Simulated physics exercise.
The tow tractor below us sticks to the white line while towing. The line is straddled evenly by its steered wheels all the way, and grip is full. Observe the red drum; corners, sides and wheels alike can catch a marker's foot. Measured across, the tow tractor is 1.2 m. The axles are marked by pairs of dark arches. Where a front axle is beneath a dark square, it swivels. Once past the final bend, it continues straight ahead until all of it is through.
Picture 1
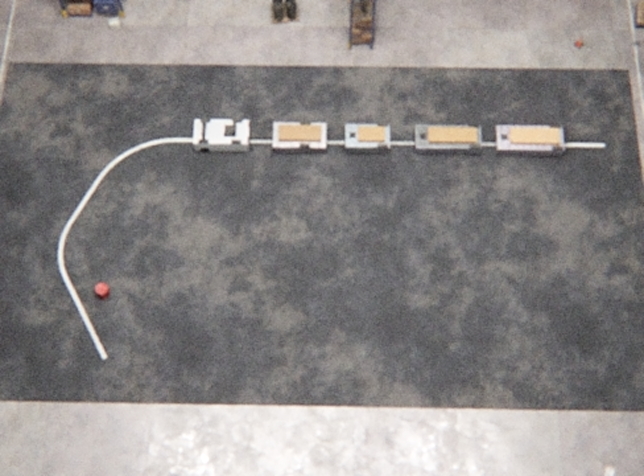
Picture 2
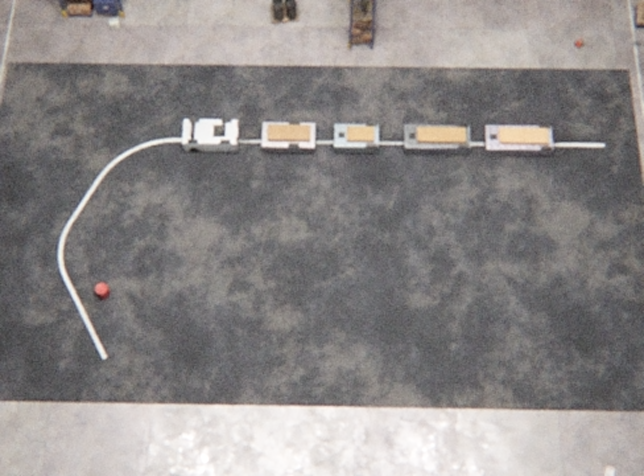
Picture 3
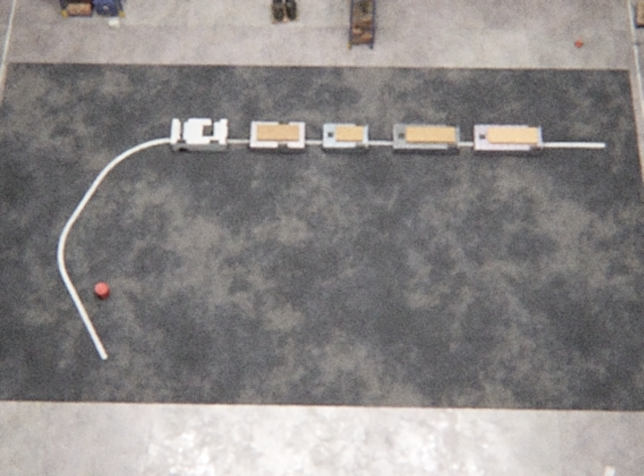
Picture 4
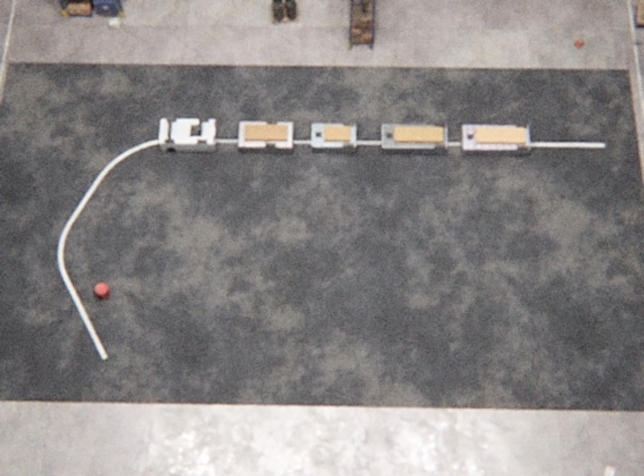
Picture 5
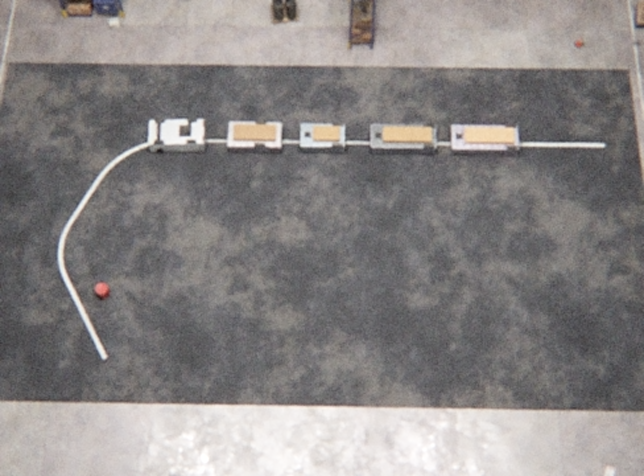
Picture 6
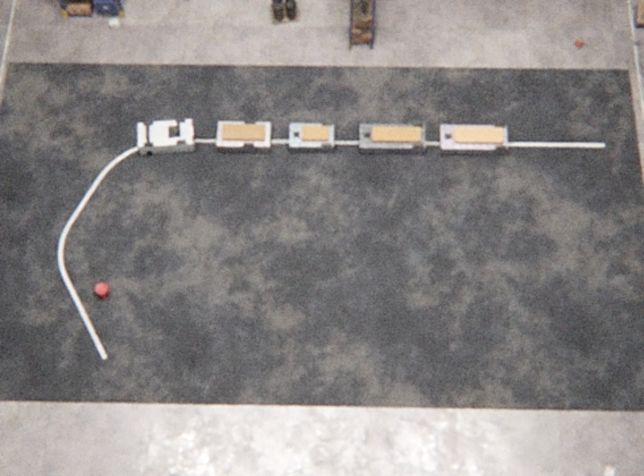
A white tow tractor with four trailers carrying tan loads stands out on a dark, mottled floor area bordered by paler concrete, seen from high above. A white line runs beneath them from the right and curves down at the left, where a small red drum sits just inside the bend. The tractor pulls its trailers slowly leftward along the line, beginning to turn slightly at the curve, while the camera stays still.
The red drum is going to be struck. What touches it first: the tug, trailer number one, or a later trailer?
Contact is made first by the trailer right behind it.
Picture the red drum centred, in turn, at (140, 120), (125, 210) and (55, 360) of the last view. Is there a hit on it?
In the first spot it is left alone, in the second contacted, and in the third left alone.
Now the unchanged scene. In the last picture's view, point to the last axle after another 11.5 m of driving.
The axle is about at (266, 135).
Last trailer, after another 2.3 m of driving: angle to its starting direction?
Roughly 0°.
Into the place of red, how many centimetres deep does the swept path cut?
For red, it comes to around 85.
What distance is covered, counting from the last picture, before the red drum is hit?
About 11.5 m.
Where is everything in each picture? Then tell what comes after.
The first frame shows nose (198, 131); last axle (557, 138); still straight; red (103, 291); 4 trailers.
The second frame shows nose (187, 131); last axle (546, 137); still straight.
The third frame shows nose (176, 131); last axle (534, 137); still straight.
The fourth frame shows nose (164, 131); last axle (522, 137); still straight.
The fifth frame shows nose (153, 132); last axle (511, 137); turned 2°.
The sixth frame shows nose (142, 135); last axle (500, 137); turned 6°; red (103, 291).
After another 5.7 m, the last axle is at (379, 135) of the last picture, 5 cm off the line.
After another 11.8 m, the last axle is at (259, 135) of the last picture, 10 cm off the line; the first trailer has hit red.
After another 17.1 m, the last axle is at (164, 162) of the last picture, 140 cm off the line.
After another 22.8 m, the last axle is at (105, 254) of the last picture, 185 cm off the line.
After another 28.5 m, the last axle is at (126, 381) of the last picture, 35 cm off the line; 1 of 1 struck in all.
